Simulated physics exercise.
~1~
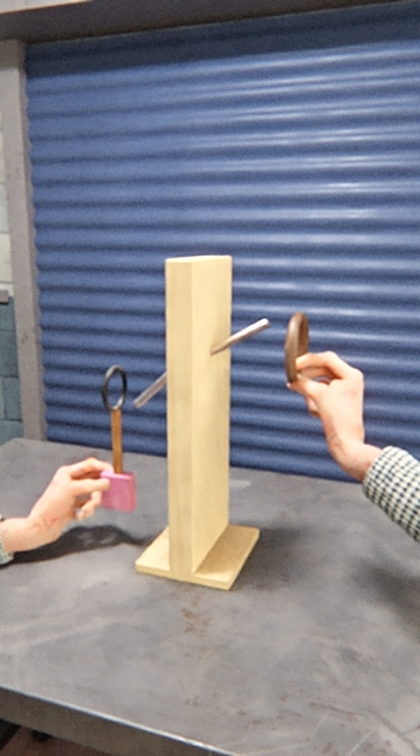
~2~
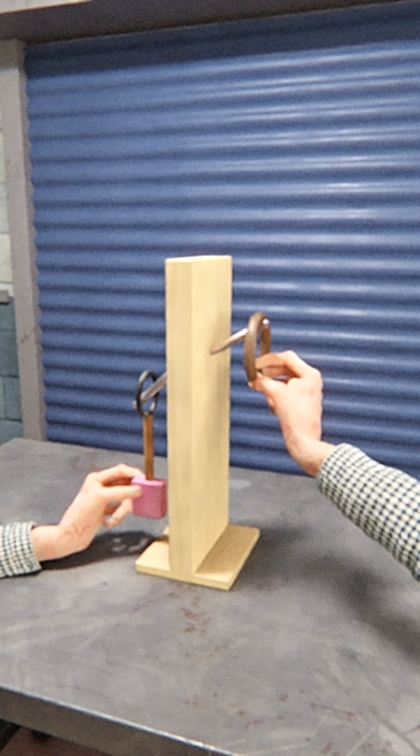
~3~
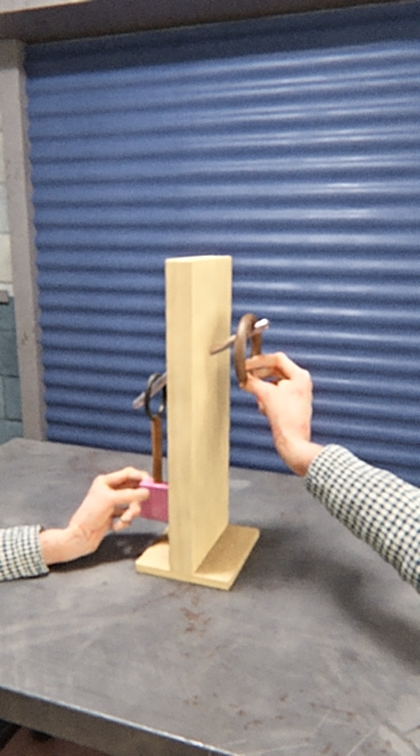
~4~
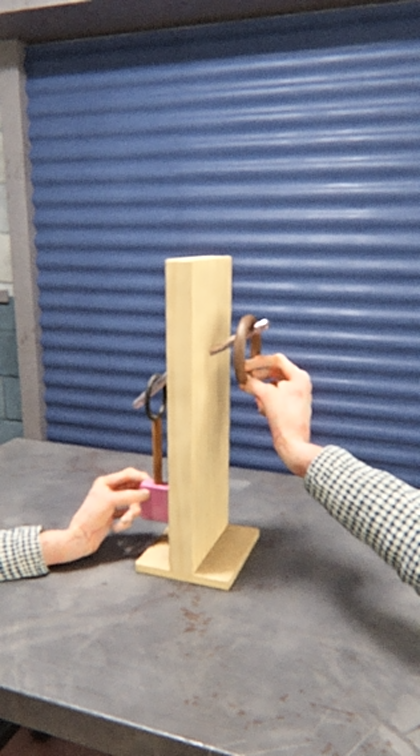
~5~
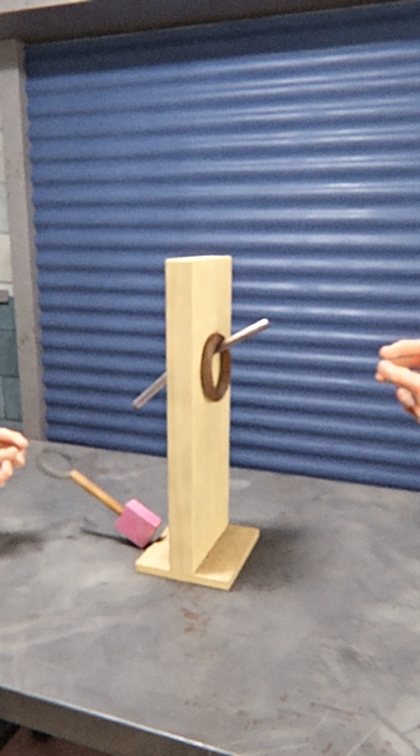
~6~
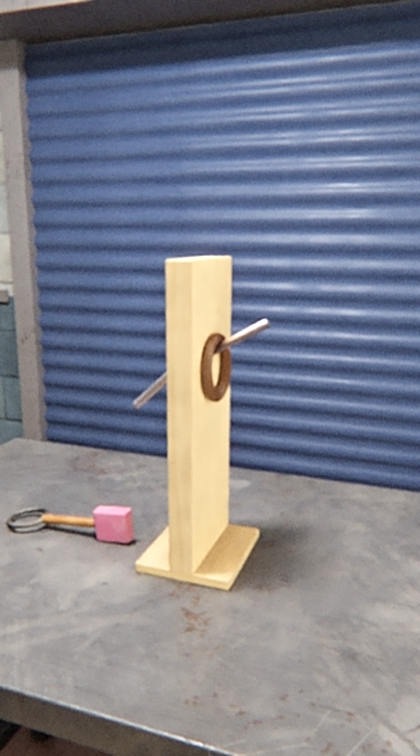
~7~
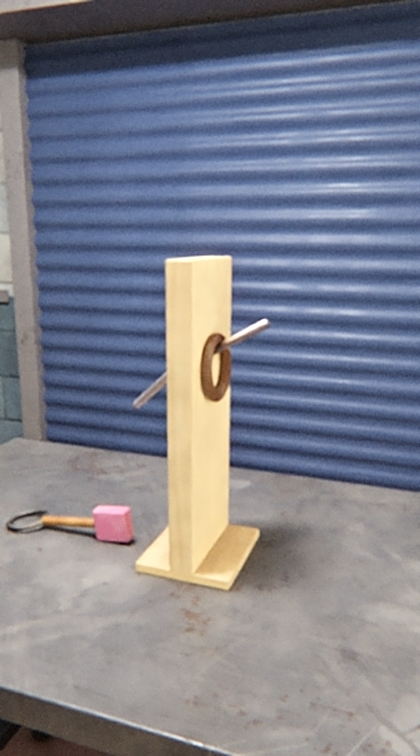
Two hands brought a pink brush with a ring and a brown ring of tape onto opposite pegs of a wooden stand, then let go. The brush dropped to the table on the left, while the brown ring stayed hanging on the right peg.
